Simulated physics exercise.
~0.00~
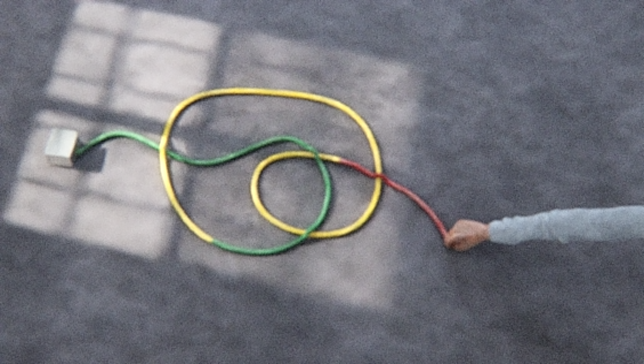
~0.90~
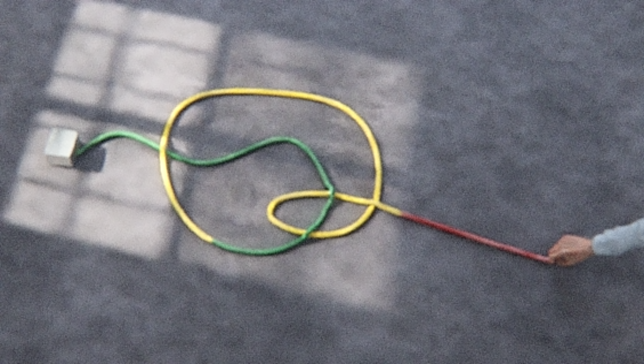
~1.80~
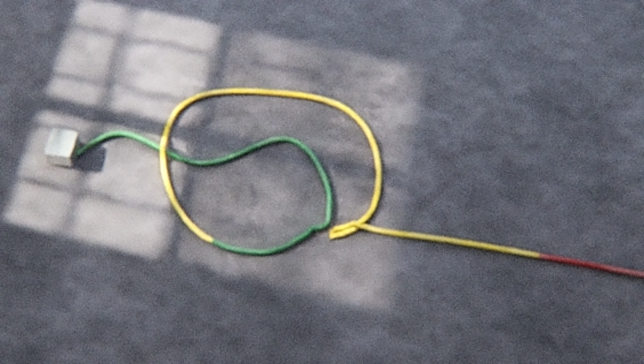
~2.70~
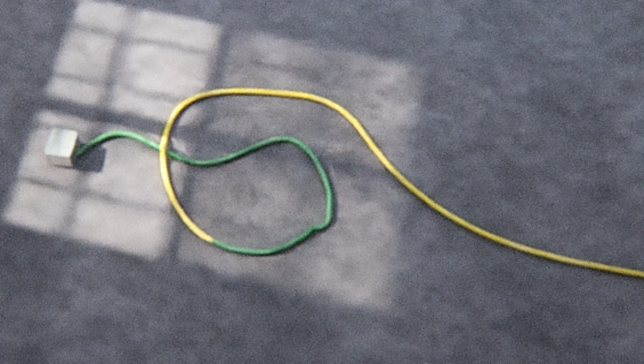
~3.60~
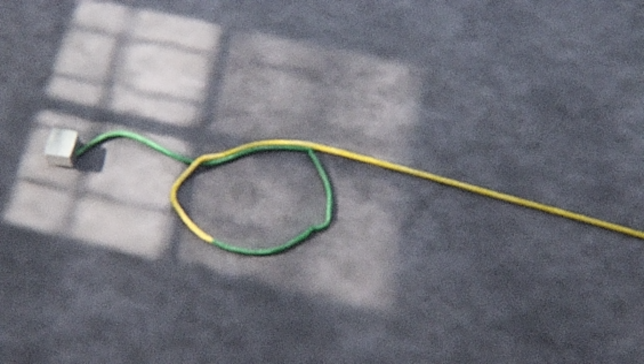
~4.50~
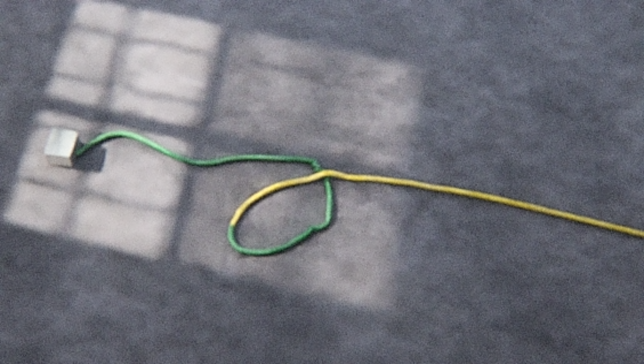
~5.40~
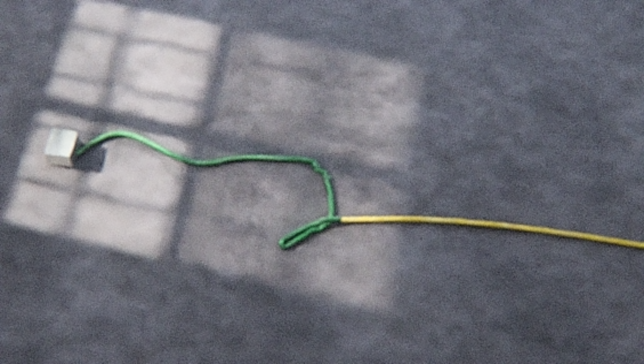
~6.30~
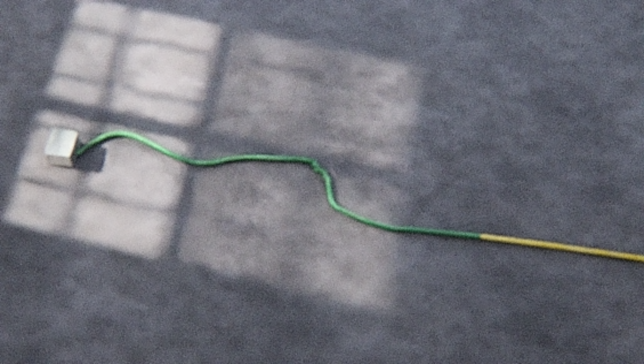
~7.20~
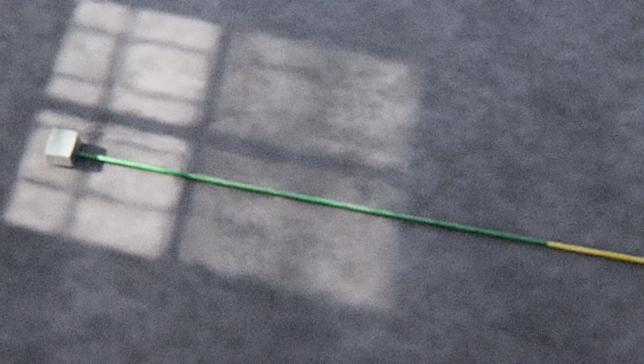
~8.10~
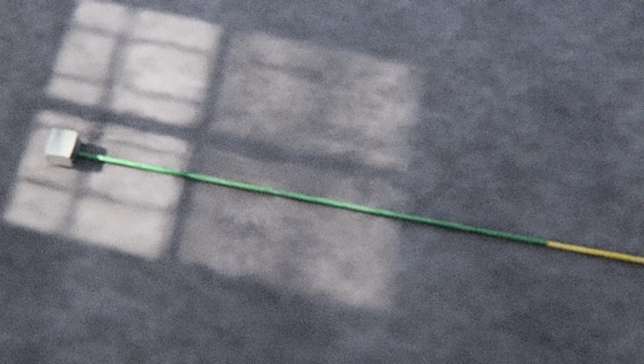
A looped green, yellow and red rope, fixed to a small block at the left, was pulled to the right by a hand, and its loops shrank and slipped out one after another until it lay straight and taut across the floor without a knot.
